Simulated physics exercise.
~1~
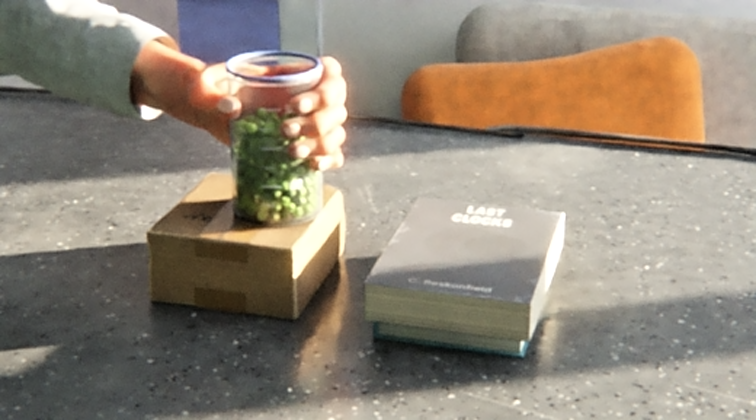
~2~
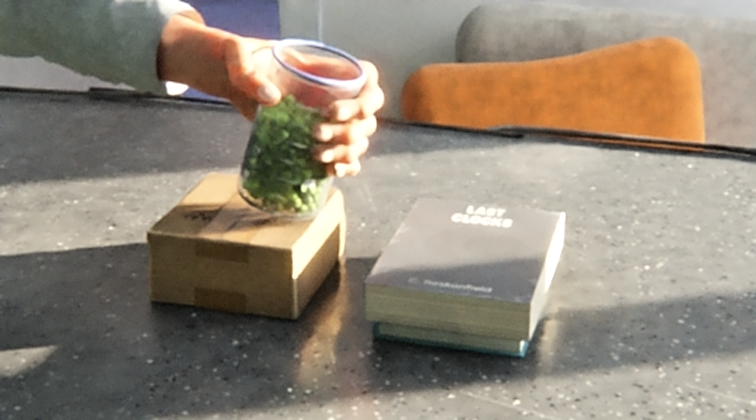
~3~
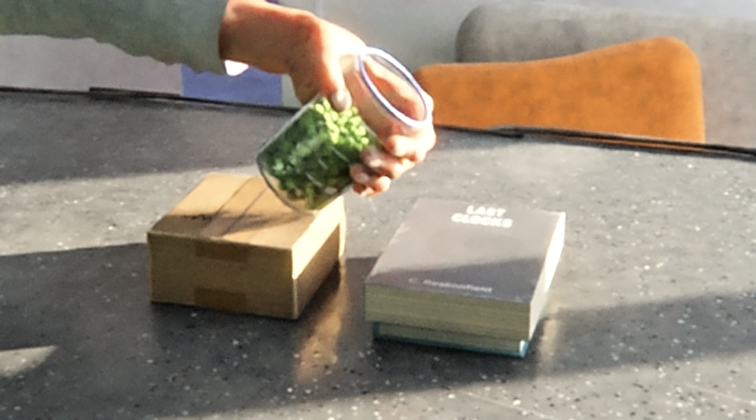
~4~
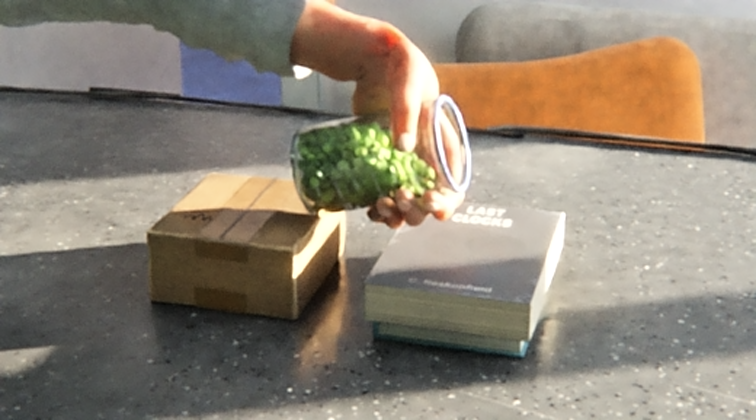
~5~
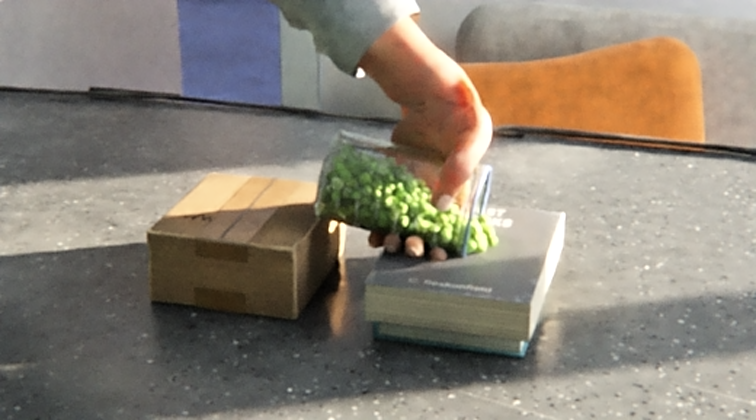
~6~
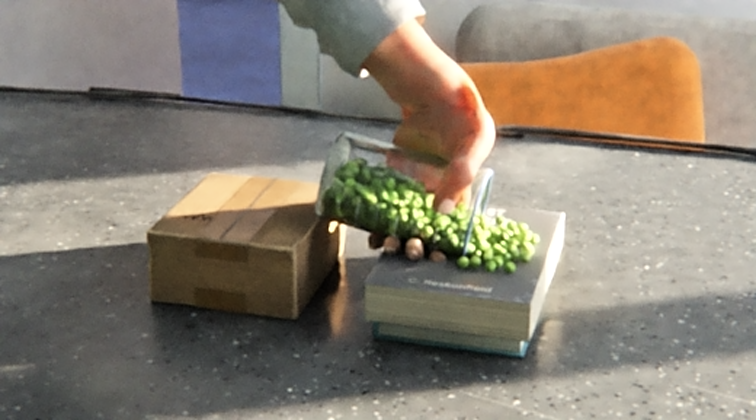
At first, a hand holds an open glass beaker of small green peas upright on a cardboard box, with a dark-covered pile of books to the right on a speckled table. The hand lifts the beaker slightly and begins leaning it to the right. It carries the glass across toward the books, tipping it further until it lies nearly on its side with the peas still inside. Then the beaker comes down over the books, its mouth dipping, and the peas slide to the rim. Finally, it rests on the book pile, and a small part of the peas lies spilled on the cover.
